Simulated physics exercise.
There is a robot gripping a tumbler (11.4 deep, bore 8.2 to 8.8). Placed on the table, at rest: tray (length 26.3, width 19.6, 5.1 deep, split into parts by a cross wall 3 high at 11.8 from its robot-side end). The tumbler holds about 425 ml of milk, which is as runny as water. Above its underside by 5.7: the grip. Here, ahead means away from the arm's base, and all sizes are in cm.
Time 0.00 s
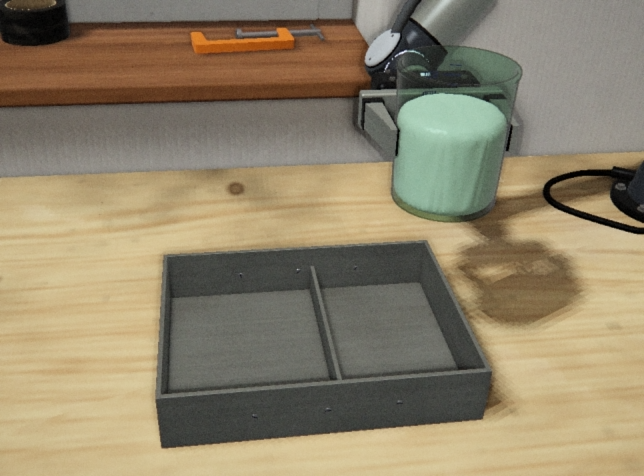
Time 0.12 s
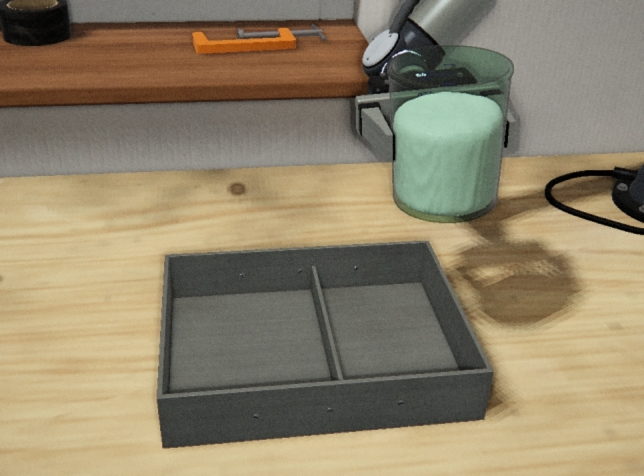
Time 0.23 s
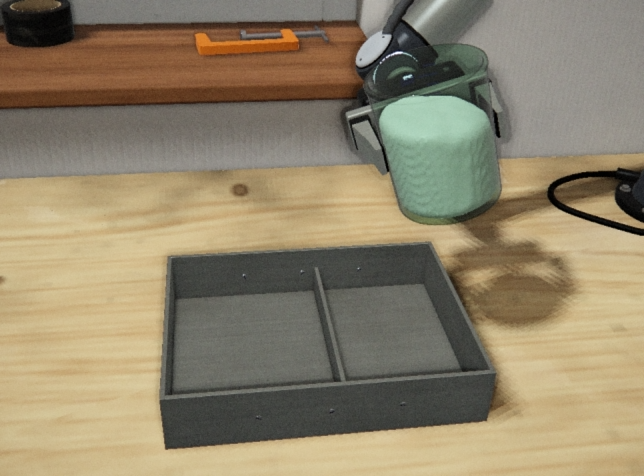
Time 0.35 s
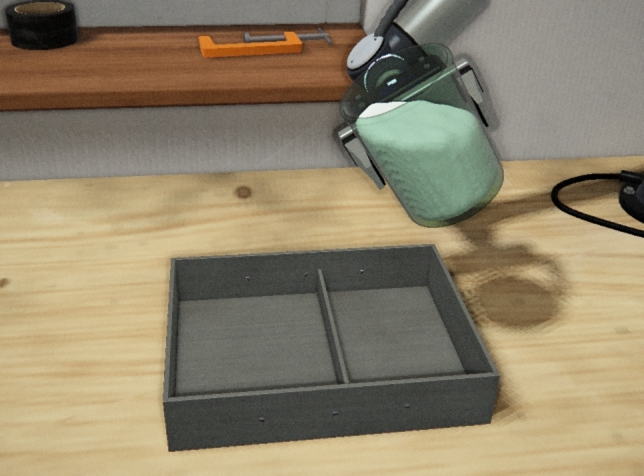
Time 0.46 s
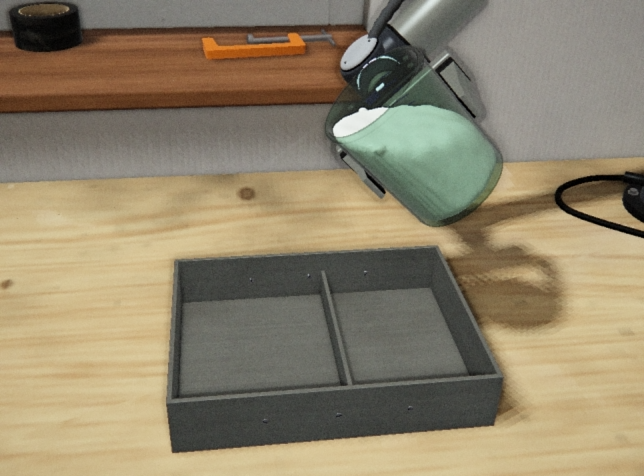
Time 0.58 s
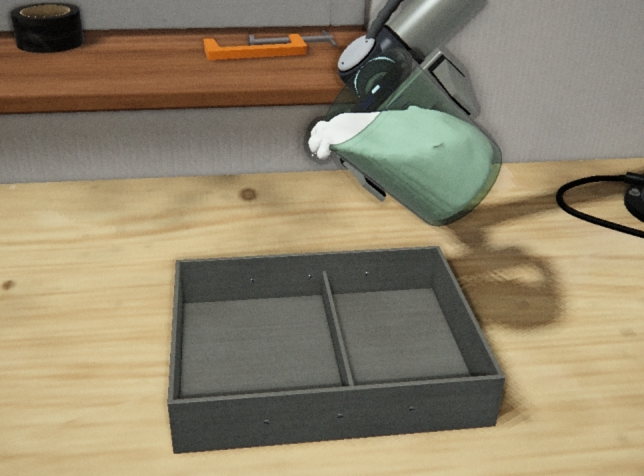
In this clip, a robot gripper holds a clear greenish tumbler of milk above a wooden table, near a gray divided tray, and steadily tilts it leftward until the white liquid reaches the rim and begins to emerge.
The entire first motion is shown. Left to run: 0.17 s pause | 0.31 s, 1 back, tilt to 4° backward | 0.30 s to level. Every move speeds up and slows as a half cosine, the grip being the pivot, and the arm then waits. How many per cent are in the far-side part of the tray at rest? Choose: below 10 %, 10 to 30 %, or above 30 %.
Below 10 %.
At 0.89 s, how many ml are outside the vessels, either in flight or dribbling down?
Estimate: Some 0 ml.
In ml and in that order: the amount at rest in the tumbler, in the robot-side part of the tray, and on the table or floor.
Roughly 410, 0, 0 ml.
After 0.89 s, tilted 25° forward, liquid up to 25 above the table; 410 ml in the tumbler, 10 ml in the far-side part.
After 1.20 s, tilted 2° backward, liquid up to 25 above the table; 410 ml in the tumbler, 15 ml in the far-side part.
After 1.56 s, level, liquid up to 24 above the table; 410 ml in the tumbler, 15 ml in the far-side part.
After 2.36 s, level, liquid up to 24 above the table; 410 ml in the tumbler, 15 ml in the far-side part.
At rest, 410 ml in the tumbler, 15 ml in the far-side part. That is 3 % in the far-side part of the tray.
